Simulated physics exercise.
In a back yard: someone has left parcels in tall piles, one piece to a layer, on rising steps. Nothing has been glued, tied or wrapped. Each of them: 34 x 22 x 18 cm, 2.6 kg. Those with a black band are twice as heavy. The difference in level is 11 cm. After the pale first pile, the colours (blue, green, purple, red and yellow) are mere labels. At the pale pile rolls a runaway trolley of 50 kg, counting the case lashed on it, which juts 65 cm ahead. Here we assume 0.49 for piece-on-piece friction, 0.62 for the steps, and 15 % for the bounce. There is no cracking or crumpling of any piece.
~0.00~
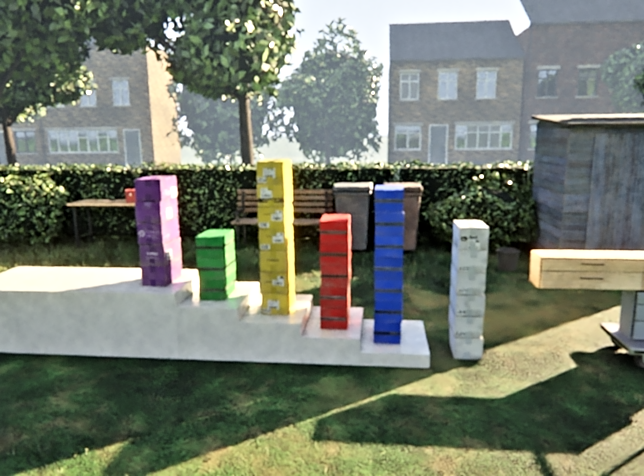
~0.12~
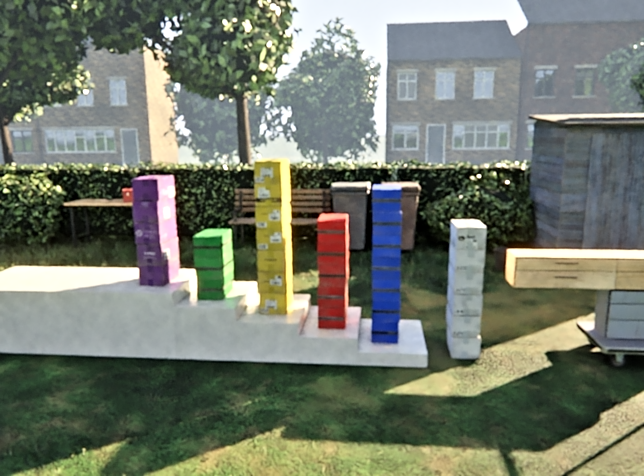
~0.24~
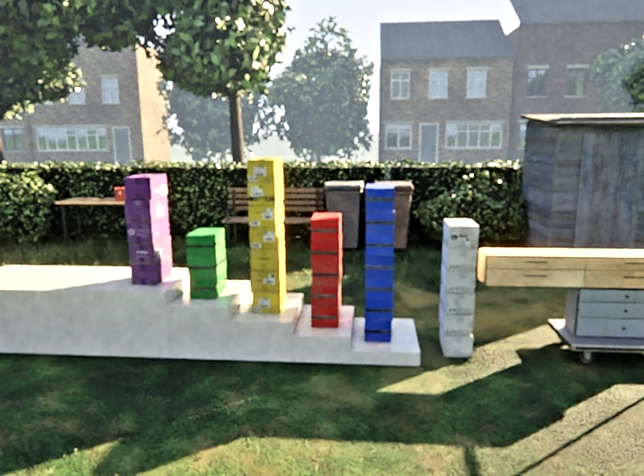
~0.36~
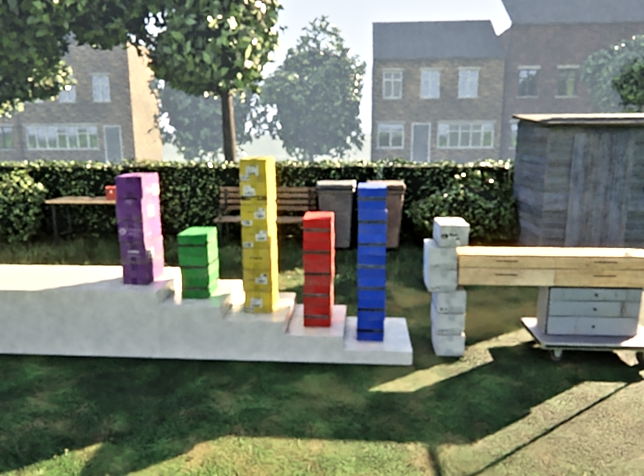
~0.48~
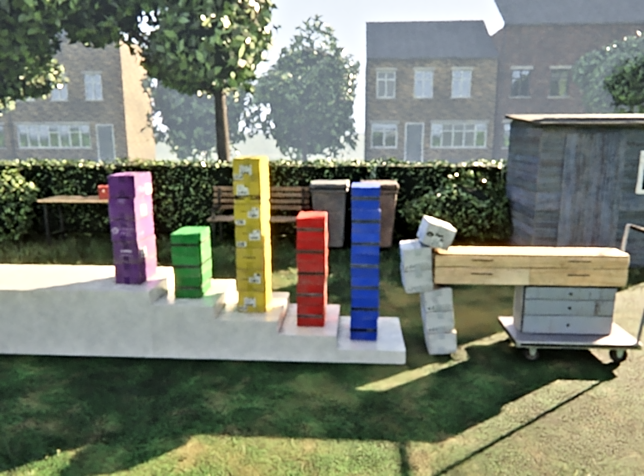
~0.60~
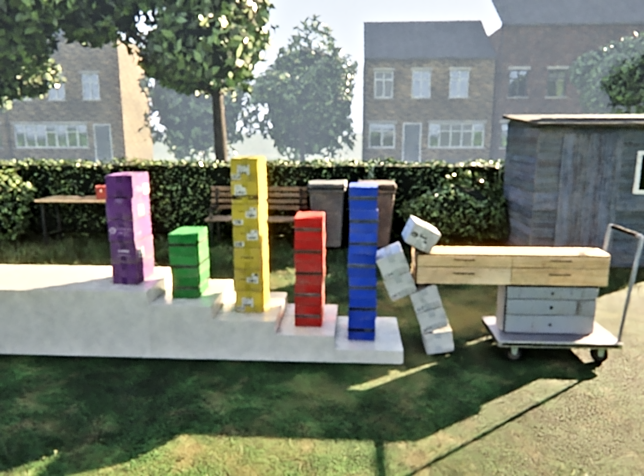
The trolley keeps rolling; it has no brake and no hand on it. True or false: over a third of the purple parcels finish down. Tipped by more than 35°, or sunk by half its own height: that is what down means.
True.
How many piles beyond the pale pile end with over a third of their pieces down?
Counted up, you get 5.
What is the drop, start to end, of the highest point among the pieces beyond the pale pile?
I'd put it at around 50 cm.
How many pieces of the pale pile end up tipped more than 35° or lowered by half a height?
That makes 6 in all.
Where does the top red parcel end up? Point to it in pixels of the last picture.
In the final picture its centre lies roughly at (227, 251).
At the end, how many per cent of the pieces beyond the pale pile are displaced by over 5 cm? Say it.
Shifted share: 100 %.
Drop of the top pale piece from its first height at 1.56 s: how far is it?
Roughly 20 cm.
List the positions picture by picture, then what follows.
In the first frame (we follow the side turned to the camera; the camera pans a little), load (549, 267) 41 cm short; top purple parcel (148, 190); top red parcel (334, 232); no other piece has moved.
The second frame shows load (523, 266) 24 cm short; top purple parcel (145, 190).
The third frame shows load (493, 265) 7 cm short; top purple parcel (138, 189).
The fourth frame shows load (465, 264) 8 cm in; top purple parcel (129, 188).
The fifth frame shows load (441, 263) 21 cm in, top of the pale pile leaning 18°; top purple parcel (122, 187); no other piece has moved.
The sixth frame shows load (423, 263) 34 cm in, top of the pale pile leaning 27°; top purple parcel (119, 187); top blue parcel (363, 198); no other piece has moved.
Around 1.56 s, 6 of the pale pile down; none of the 5 purple parcels down (0 of 27 in all colours); top purple parcel unmoved; top red parcel tipped 16°.
Around 2.50 s, 6 of the pale pile down; none of the 5 purple parcels down (15 of 27 in all colours); top purple parcel tipped 22°; top yellow parcel tipped 39°, 13 cm lower.
Finally (4.0 s), 6 of the pale pile down; 5 of the 5 purple parcels down (23 of 27 in all colours); top purple parcel upside down; top yellow parcel on its side. That is 100 per cent. Seen by the last camera, middles, top yellow parcel near (76, 240).
